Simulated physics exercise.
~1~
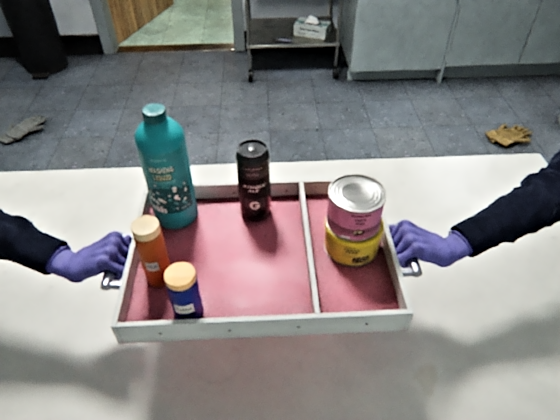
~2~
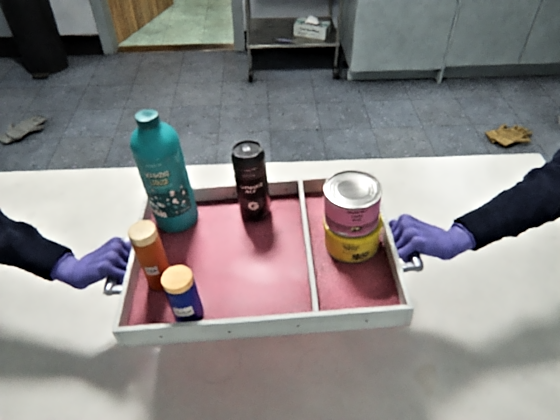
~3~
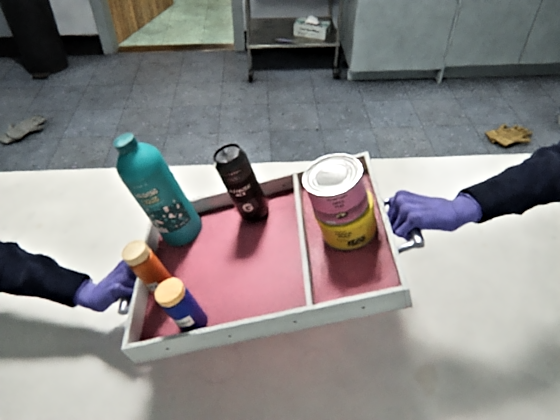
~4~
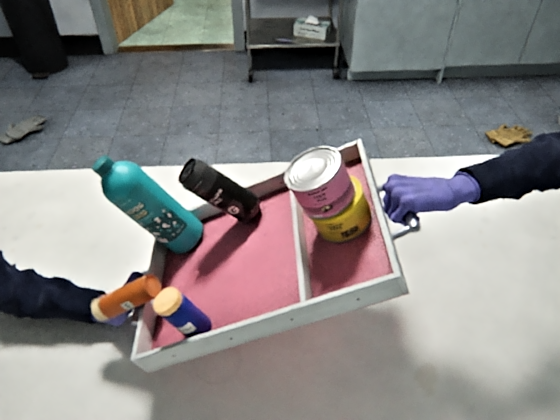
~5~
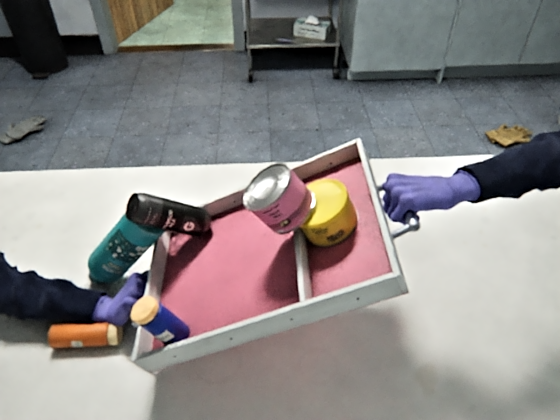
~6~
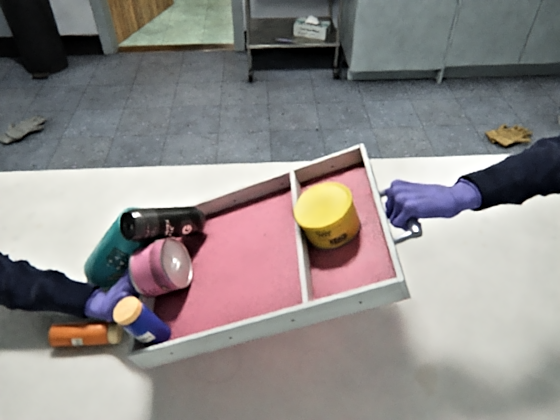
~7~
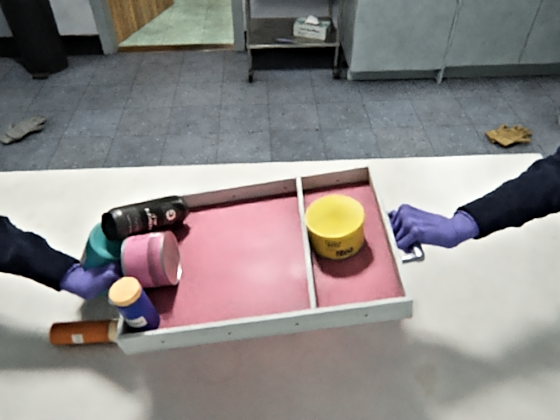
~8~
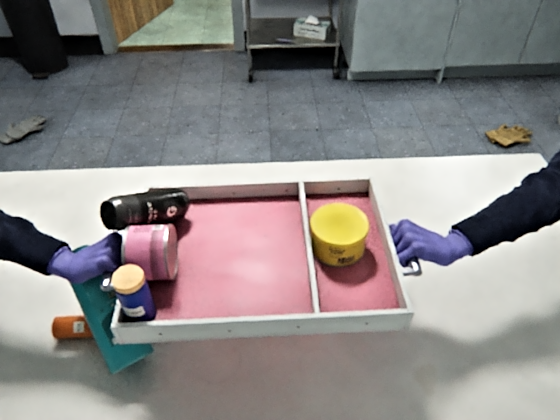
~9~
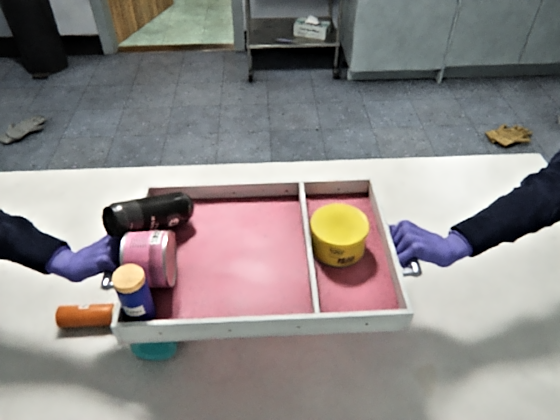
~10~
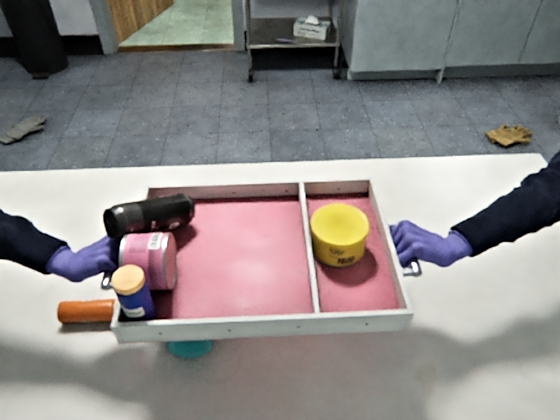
At the start, two purple-gloved hands hold a divided tray level above a white table, with bottles and shakers on the left and a pink tub stacked on a yellow one at right. The tray tips down to the left, and the tall items lean. The orange shaker tumbles over the edge, the turquoise bottle follows, and the black can topples. The pink tub slides off the yellow one across to the left side. As the tray levels, the turquoise bottle drops beneath its front edge. Finally, the blue shaker stands near the left corner beside the toppled can and pink tub, while the yellow tub remains at right.
